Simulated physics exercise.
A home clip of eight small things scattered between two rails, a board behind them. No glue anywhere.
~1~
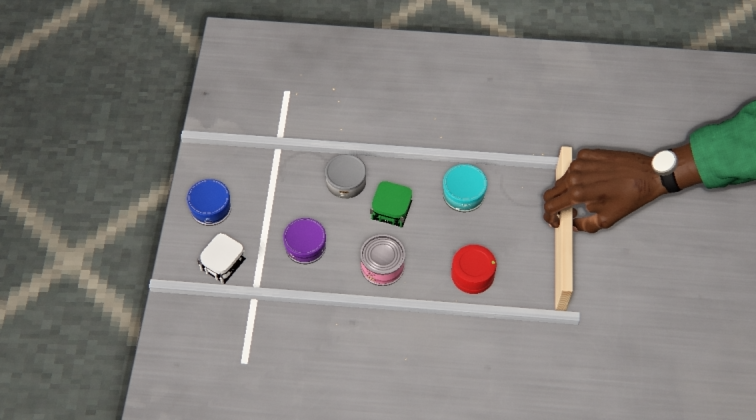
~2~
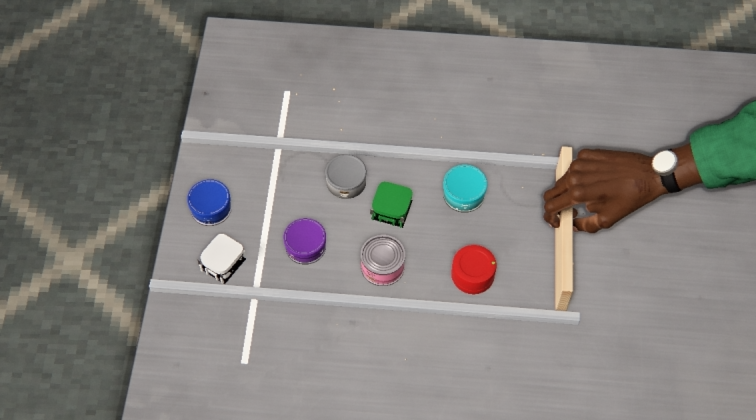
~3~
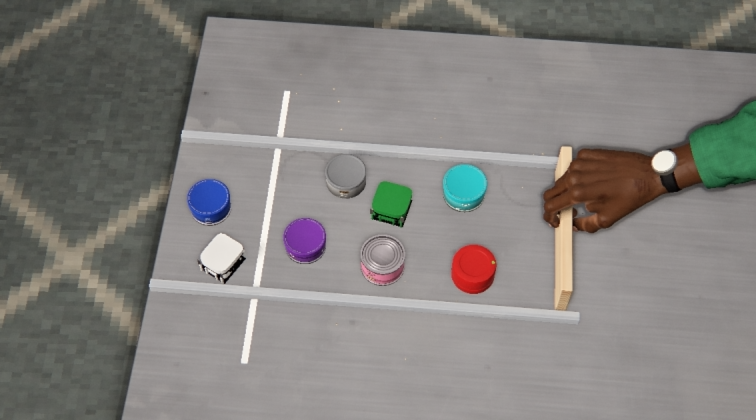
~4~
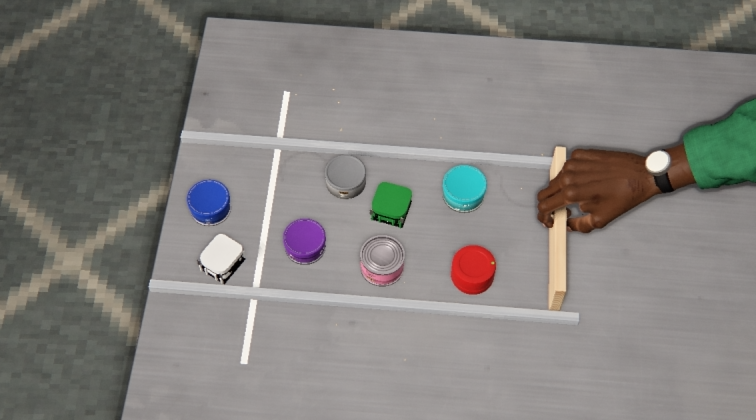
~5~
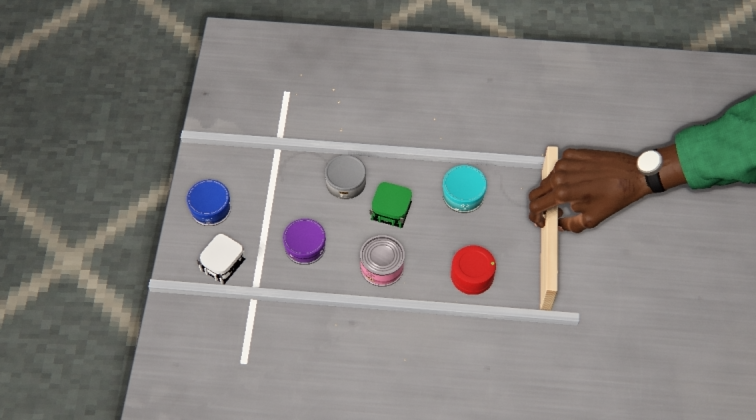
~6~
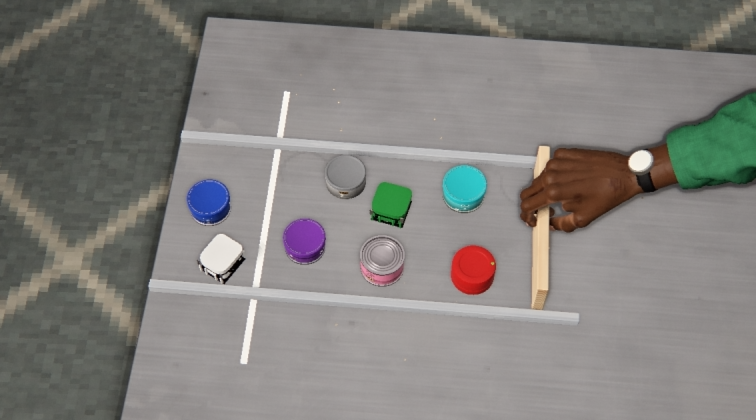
On a grey board between two rails, a hand held a wooden bar upright behind eight small scattered things, then slid it slightly left toward them while the things themselves stayed still.
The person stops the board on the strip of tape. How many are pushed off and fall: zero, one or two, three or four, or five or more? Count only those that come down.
The number that fall off is zero.
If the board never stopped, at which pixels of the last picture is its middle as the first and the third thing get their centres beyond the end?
At (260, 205) for the first, at (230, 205) for the third.
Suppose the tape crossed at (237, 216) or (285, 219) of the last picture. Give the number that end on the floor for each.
It would be 1 and 0.
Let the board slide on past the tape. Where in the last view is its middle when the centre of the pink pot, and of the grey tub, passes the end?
Its middle is around (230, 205) and around (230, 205).
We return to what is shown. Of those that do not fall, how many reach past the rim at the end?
Overhanging: 1.
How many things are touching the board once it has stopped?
In contact: 3.
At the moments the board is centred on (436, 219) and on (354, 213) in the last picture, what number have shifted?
By then 4, and 6.
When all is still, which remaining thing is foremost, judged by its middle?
Foremost is the white case.
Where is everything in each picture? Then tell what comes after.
Blue tin (210, 203); white case (222, 259); purple tin (305, 241); board (564, 228); tape (267, 218), in the first frame.
White case (223, 259); grey tub (346, 177), in the second frame.
Purple tin (305, 241); red lid (474, 269), in the third frame.
Blue tin (209, 203); green case (392, 205), in the fourth frame.
White case (222, 259); pink pot (382, 261), in the fifth frame.
Blue tin (209, 203); white case (222, 259); purple tin (305, 242); board (541, 227); tape (267, 218), in the sixth frame.
Soon after, none off yet; blue tin at rest near (209, 203); white case at rest near (222, 259); purple tin at rest near (305, 242).
After that, none off yet; blue tin at rest near (209, 203); white case at rest near (222, 259); purple tin displaced about its own width near (265, 227).
In the end, the number that fall off is zero.
